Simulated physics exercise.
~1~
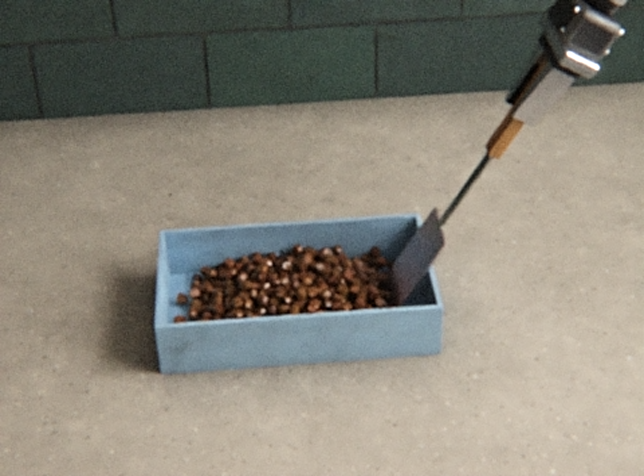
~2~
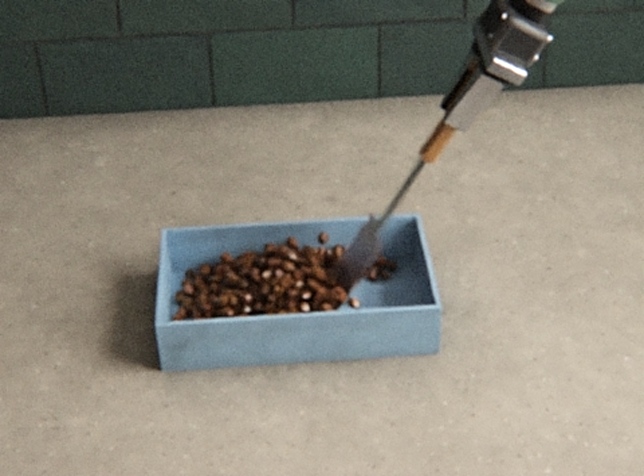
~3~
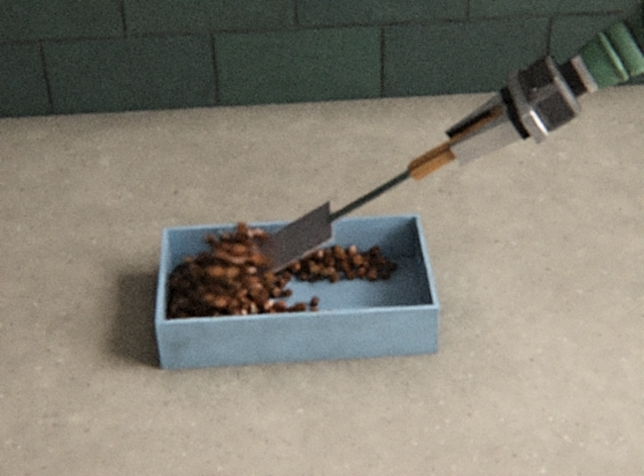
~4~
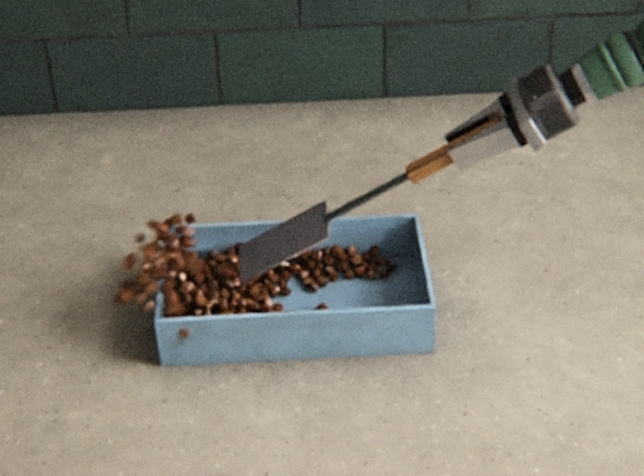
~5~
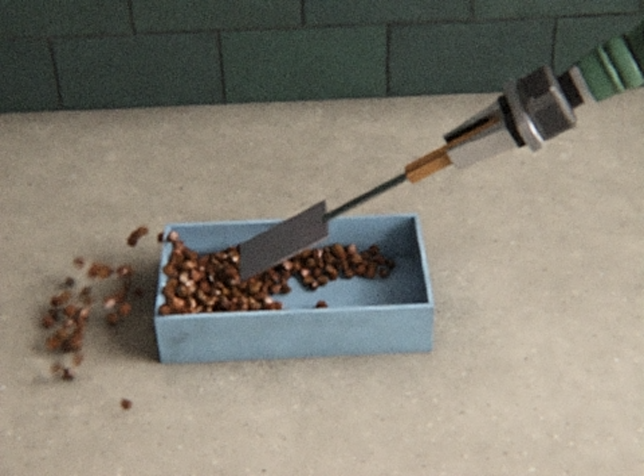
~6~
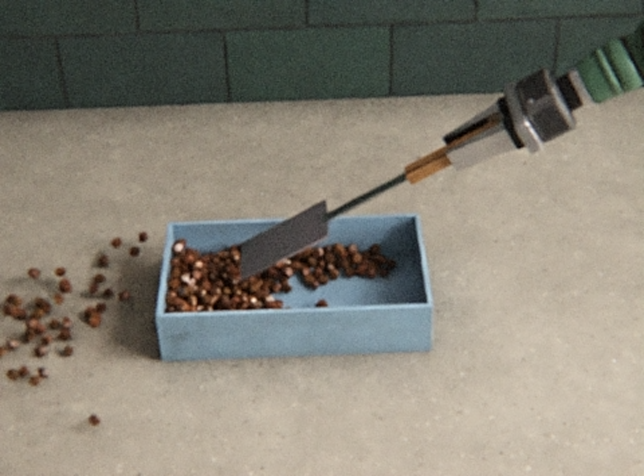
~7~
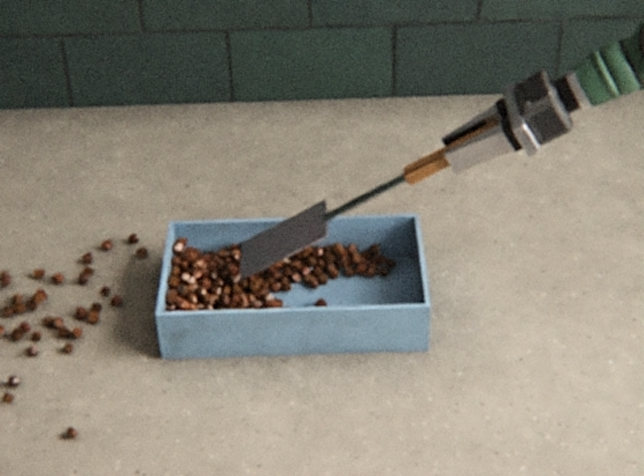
A robot arm swept a flat turner leftward through a blue tray of brown pellets, piling them against the left end until some flew over the edge and scattered across the table, while most stayed in the tray beneath the now still blade.
